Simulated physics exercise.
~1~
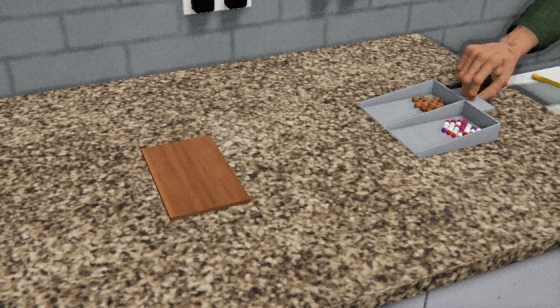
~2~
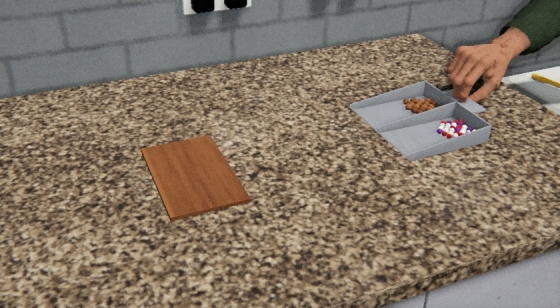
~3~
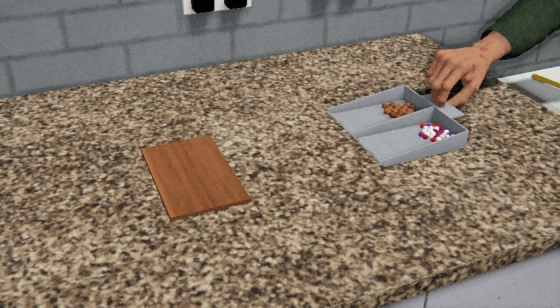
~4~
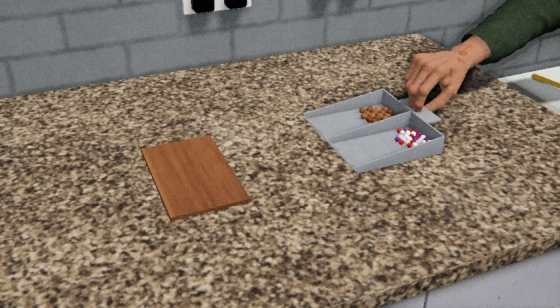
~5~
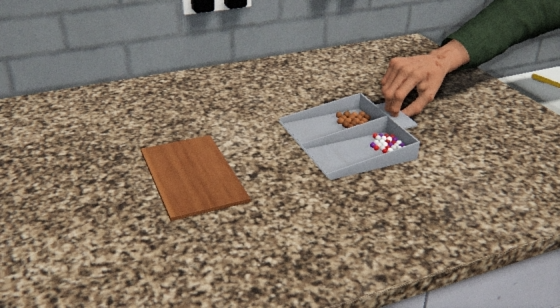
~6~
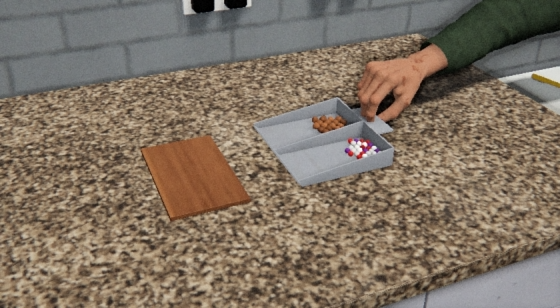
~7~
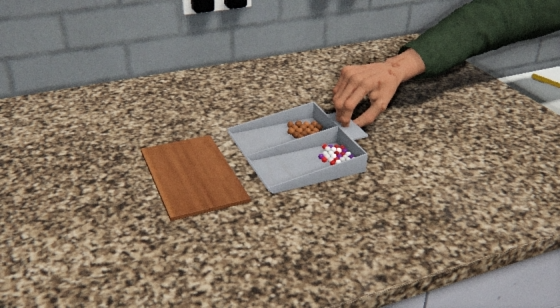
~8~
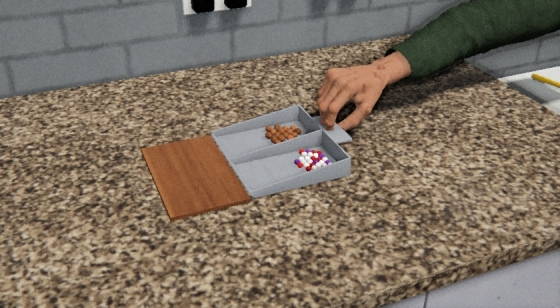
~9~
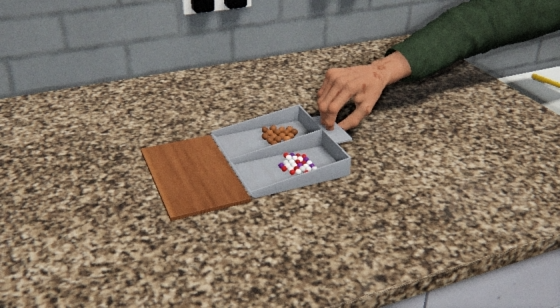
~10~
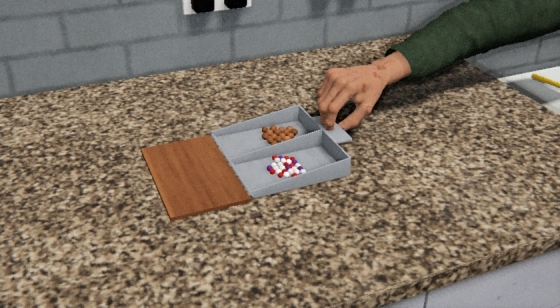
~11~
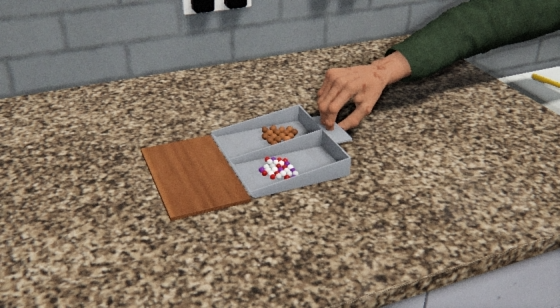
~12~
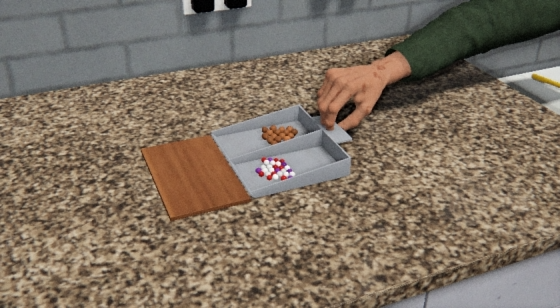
A hand pushes a divided gray tray left to a wooden board, and its pieces slide forward inside.
